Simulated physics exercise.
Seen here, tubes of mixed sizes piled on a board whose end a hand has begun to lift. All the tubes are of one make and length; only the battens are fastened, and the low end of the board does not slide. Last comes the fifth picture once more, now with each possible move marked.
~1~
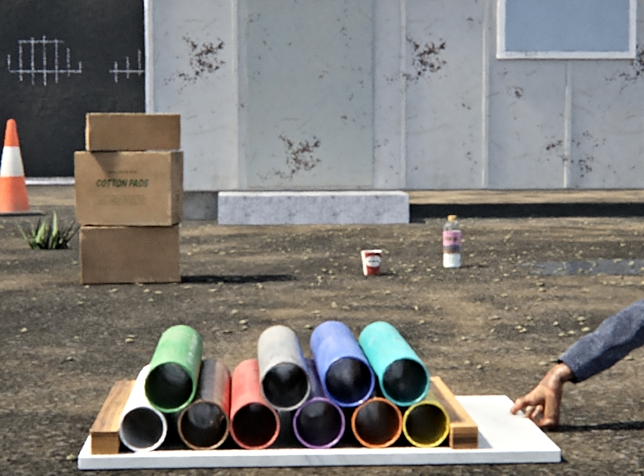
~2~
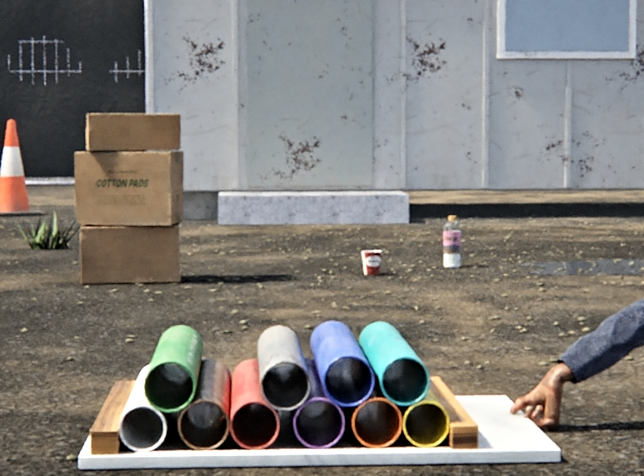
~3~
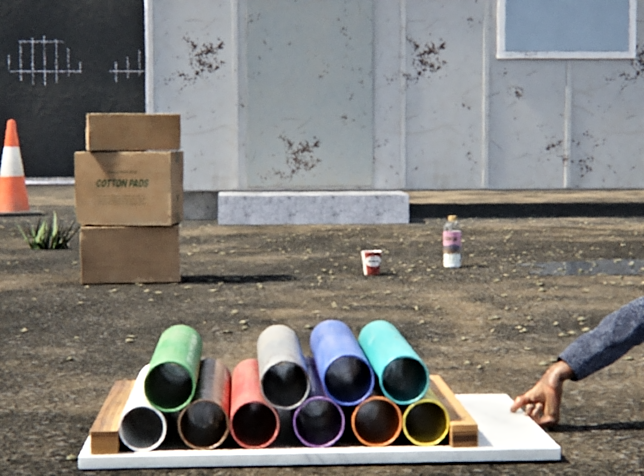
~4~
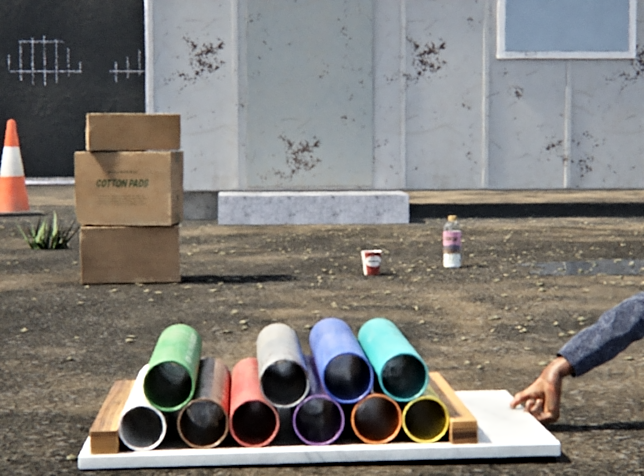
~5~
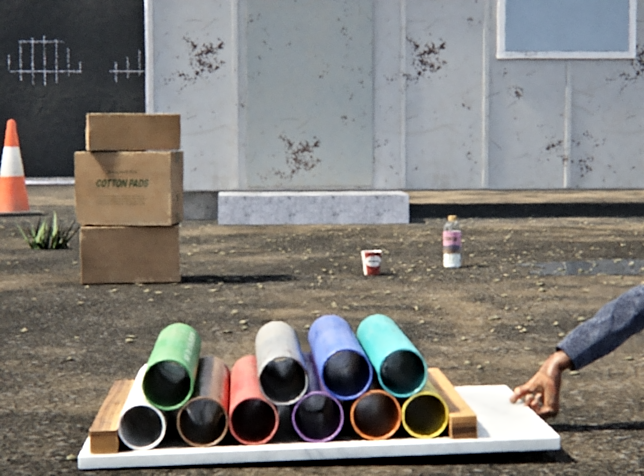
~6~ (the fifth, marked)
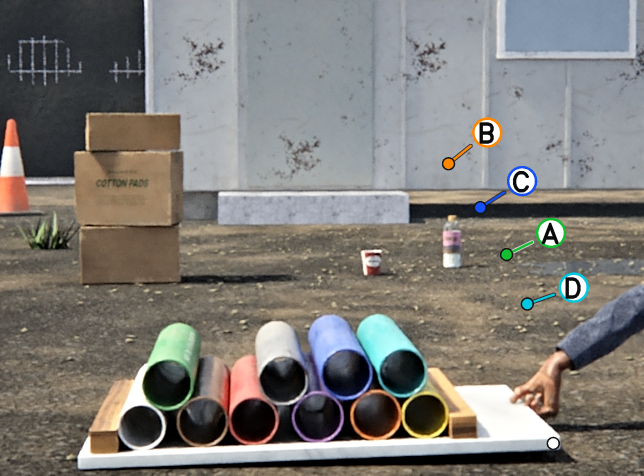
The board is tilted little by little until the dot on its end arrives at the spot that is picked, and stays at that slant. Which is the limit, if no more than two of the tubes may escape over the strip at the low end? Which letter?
No higher than A.
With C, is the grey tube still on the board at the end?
No, with C.
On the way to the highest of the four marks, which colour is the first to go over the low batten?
It is the green one.
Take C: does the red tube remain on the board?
Yes, with C.
On the marked copy, A at (507, 254); B at (449, 164); C at (480, 208); D at (527, 304); the white dot at (553, 443).
With A. Early on, board at 16°.
Further on, board at 26°.
At the end, board at 26°, one over the low batten (green).
As for the rest, B four over the low batten (green, grey, turquoise, blue); C three over the low batten (green, grey, blue); D none over the low batten.
